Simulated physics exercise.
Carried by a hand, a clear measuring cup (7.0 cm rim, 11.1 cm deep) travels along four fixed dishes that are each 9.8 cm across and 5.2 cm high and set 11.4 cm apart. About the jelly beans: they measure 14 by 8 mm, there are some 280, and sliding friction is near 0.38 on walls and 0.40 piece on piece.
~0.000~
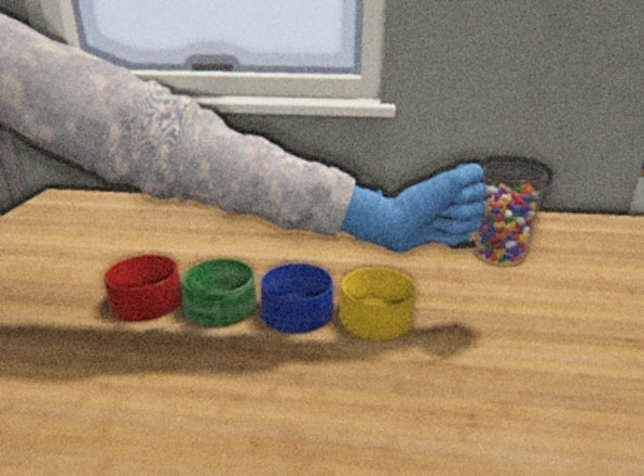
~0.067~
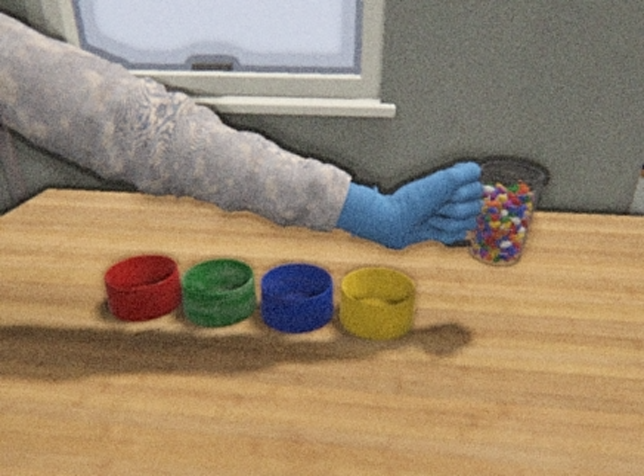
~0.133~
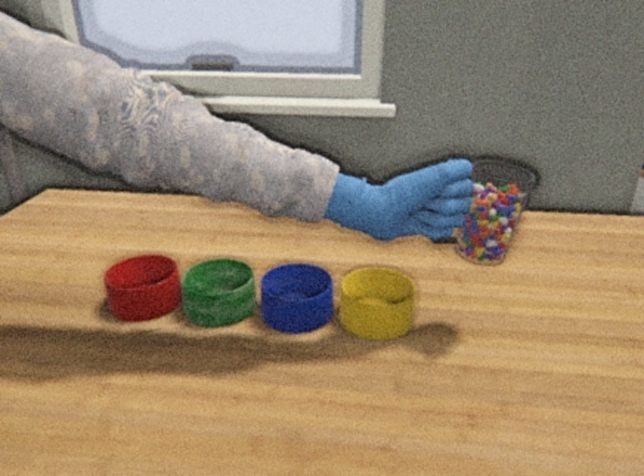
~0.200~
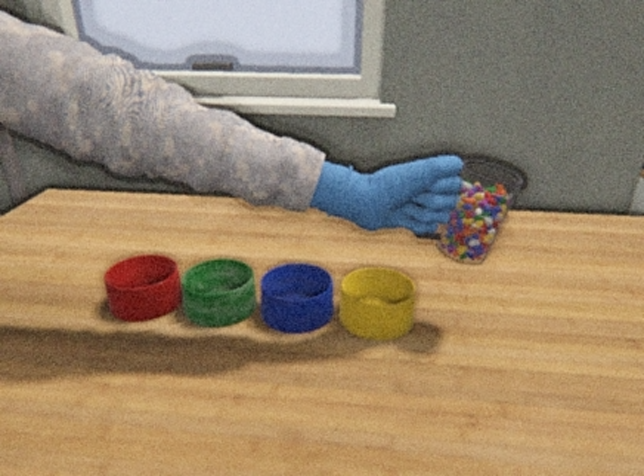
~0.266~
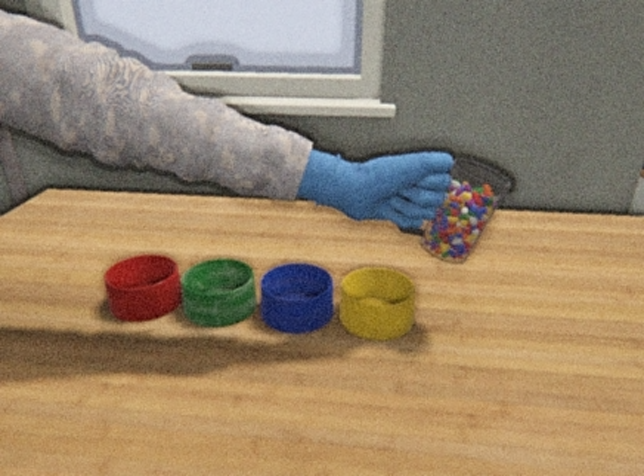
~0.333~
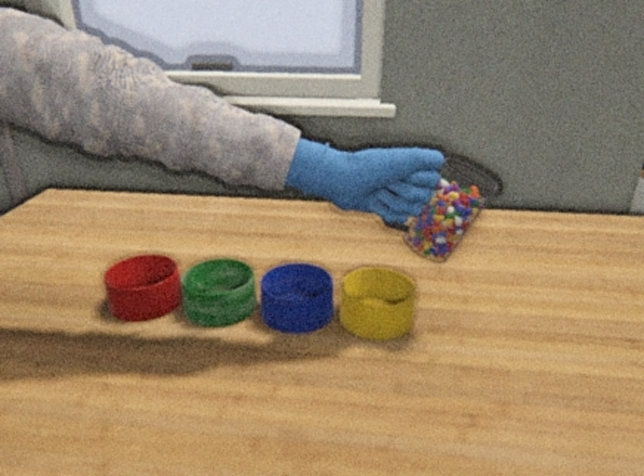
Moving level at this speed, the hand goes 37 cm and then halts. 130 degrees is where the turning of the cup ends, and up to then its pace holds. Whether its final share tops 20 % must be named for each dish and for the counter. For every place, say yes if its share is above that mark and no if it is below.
Red: No, blue: Yes, green: No, yellow: No, counter: Yes.
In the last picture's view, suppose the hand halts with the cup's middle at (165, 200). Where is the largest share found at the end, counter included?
The biggest share ends at green.
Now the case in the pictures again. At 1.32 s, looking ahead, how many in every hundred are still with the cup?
About 90 percent of the load.
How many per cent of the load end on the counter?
The answer is roughly 30 per cent.
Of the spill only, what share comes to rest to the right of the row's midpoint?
I'd say near 50 percent.
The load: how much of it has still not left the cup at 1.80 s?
Some 5 %.
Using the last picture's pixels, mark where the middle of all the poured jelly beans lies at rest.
Once everything settles, the centre is around (287, 304).
After 0.93 s, tilt 74 degrees; cup holds 100 %.
After 1.32 s, tilt 107 degrees; cup holds 90 %, blue 5 %.
After 1.80 s, tilt 130 degrees; cup holds 5 %, blue 55 %, green 5 %.
By 3.1 s all is still; red 0 %, blue 65 %, green 5 %, yellow 0 %, counter 30 %.
